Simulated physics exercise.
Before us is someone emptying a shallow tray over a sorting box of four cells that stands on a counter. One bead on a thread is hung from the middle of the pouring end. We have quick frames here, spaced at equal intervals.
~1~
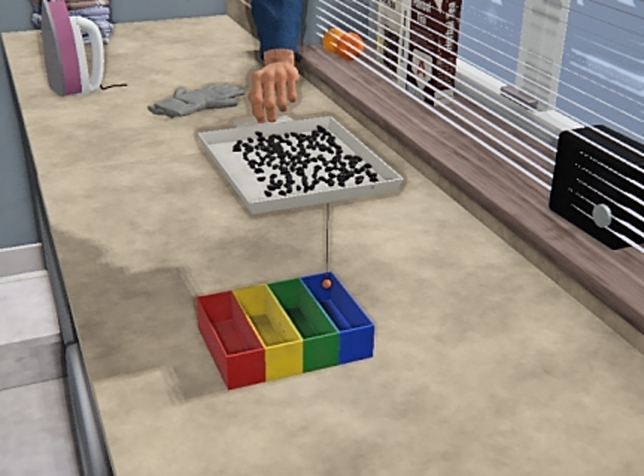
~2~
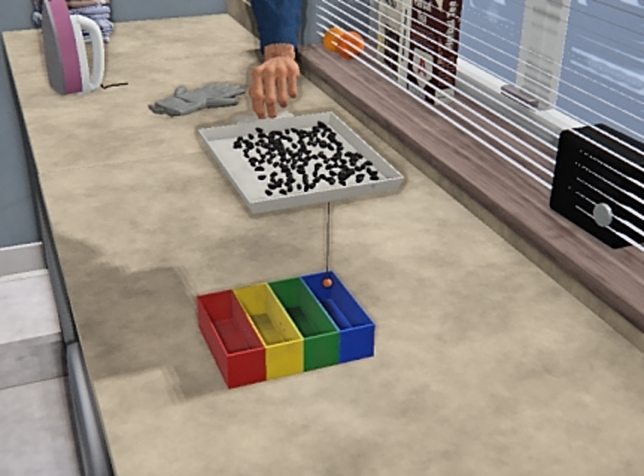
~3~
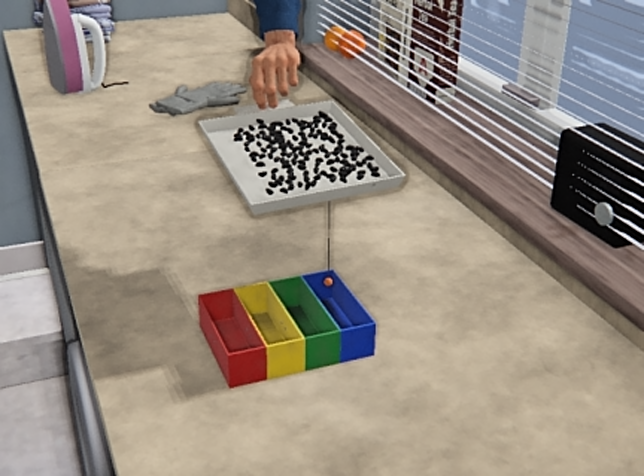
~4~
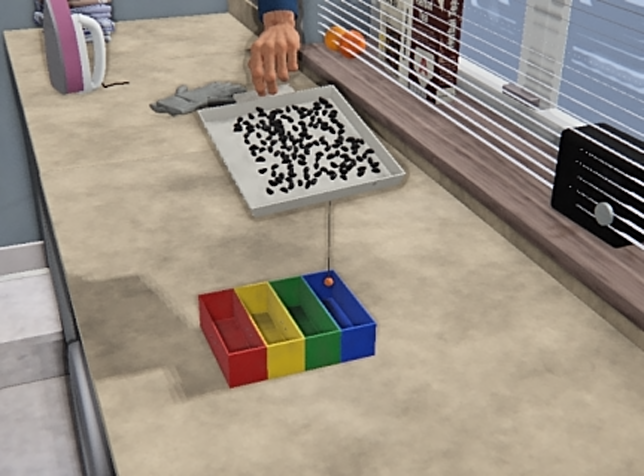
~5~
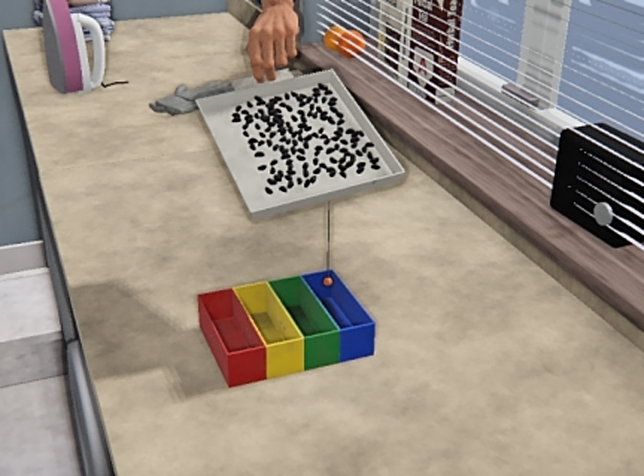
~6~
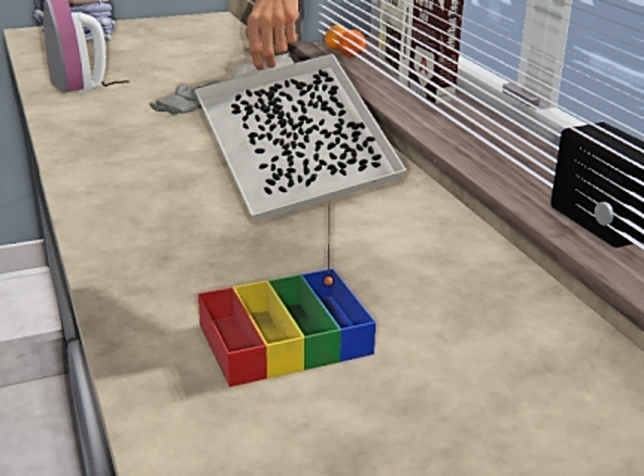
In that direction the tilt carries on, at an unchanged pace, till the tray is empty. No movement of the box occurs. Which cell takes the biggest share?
The yellow cell.
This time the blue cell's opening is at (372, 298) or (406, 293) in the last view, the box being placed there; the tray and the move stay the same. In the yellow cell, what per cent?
Trial 1 20%, trial 2 10%.
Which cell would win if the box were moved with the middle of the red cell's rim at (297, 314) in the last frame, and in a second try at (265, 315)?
Case 1 - that red cell; case 2 - the cell in red.
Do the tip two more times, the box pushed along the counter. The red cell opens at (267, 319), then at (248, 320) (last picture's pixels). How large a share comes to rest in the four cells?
90 %, 100 %.
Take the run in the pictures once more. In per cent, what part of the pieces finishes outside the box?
Call it some 0 percent of the pieces.
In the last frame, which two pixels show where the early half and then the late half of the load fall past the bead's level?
About (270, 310) to begin with, then about (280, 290).
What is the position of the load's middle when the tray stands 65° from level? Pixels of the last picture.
I'd mark the middle close to (285, 202).
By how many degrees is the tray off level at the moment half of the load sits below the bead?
Near 90 degrees.
Soon after the last picture, tray tipped steeply; nearly all on the tray; a small part falling or outside the box.
A little later, tray tipped past a quarter turn; a small part on the tray; about a third in the yellow cell; a small part in the red cell; a small part in the green cell; a stray few in the blue cell; about a quarter falling or outside the box.
Later still, tray tipped past a quarter turn; about half in the yellow cell; about a quarter in the green cell; a small part in the red cell; a small part in the blue cell; a small part falling or outside the box.
At rest, tray tipped past a quarter turn; about half in the yellow cell; about a quarter in the green cell; a small part in the red cell; a small part in the blue cell; a small part outside the box.
